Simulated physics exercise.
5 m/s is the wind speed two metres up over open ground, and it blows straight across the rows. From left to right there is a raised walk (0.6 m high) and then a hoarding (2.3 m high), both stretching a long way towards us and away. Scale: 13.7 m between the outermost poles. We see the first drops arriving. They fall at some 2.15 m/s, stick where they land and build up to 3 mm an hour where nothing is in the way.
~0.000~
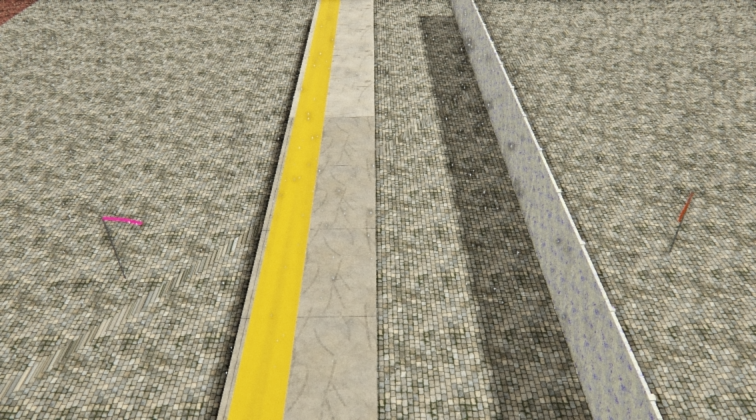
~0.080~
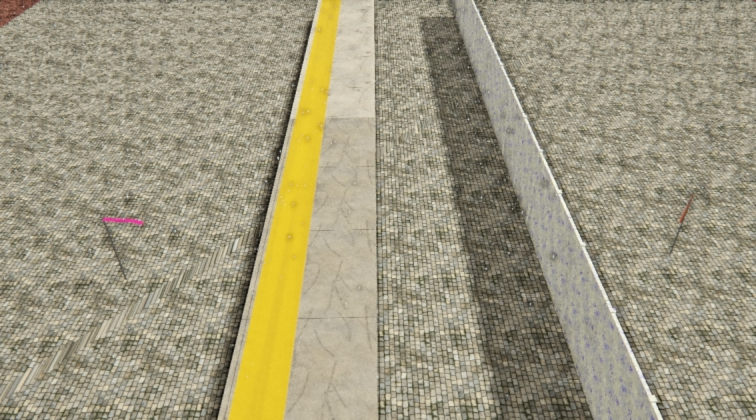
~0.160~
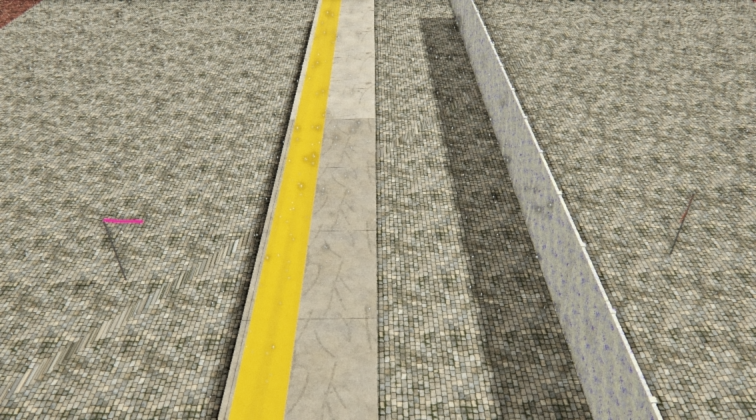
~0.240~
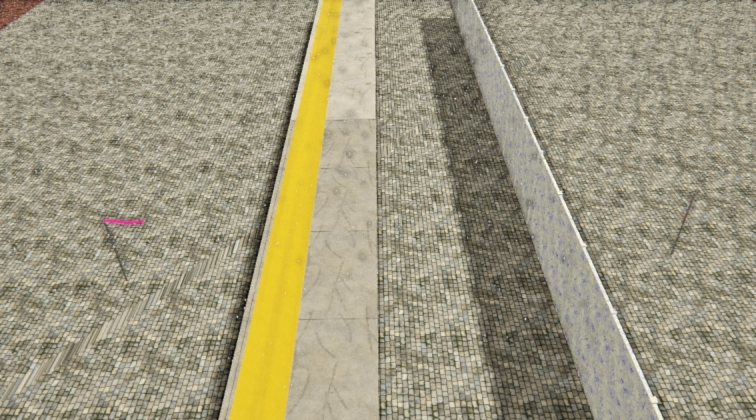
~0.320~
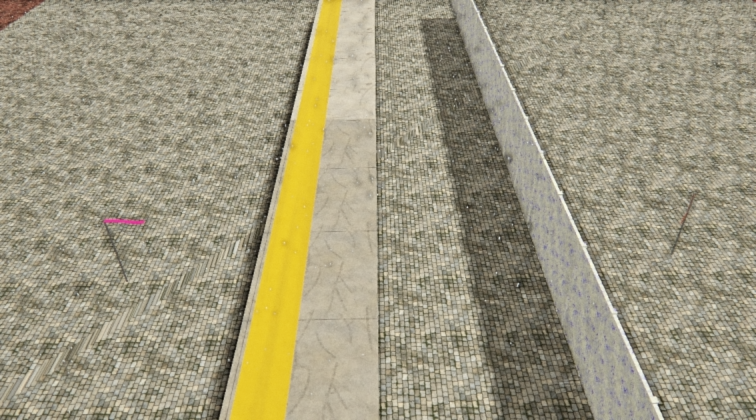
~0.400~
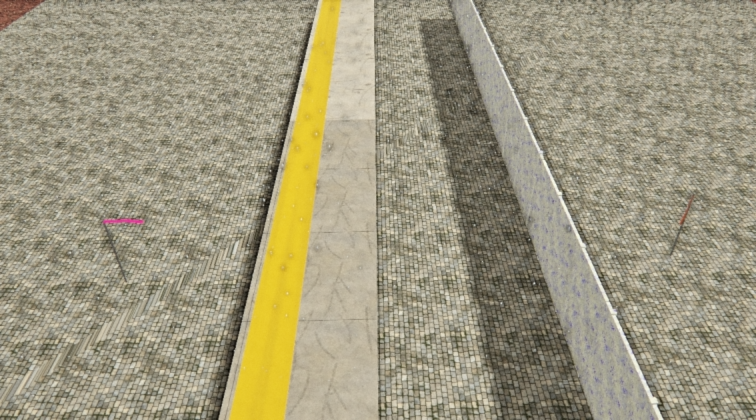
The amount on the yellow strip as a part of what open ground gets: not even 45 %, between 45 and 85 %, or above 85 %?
Size: Between 45 and 85 %.
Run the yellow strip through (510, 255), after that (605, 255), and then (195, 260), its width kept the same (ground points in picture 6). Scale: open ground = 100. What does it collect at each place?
First around 100 percent, next around 70 percent, last around 90 percent.
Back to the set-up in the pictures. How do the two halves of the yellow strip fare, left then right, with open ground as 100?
Roughly 70 percent on the left and roughly 70 percent on the right.
In 10 minutes the yellow strip collects 0.3 mm against 0.5 mm in the open.
In 30 minutes the yellow strip collects 1.0 mm against 1.5 mm in the open.
In 60 minutes the yellow strip collects 2.1 mm against 3.0 mm in the open, so the yellow strip has 70 % of the open amount; the left half of it has 69 %, the right half 71 %.
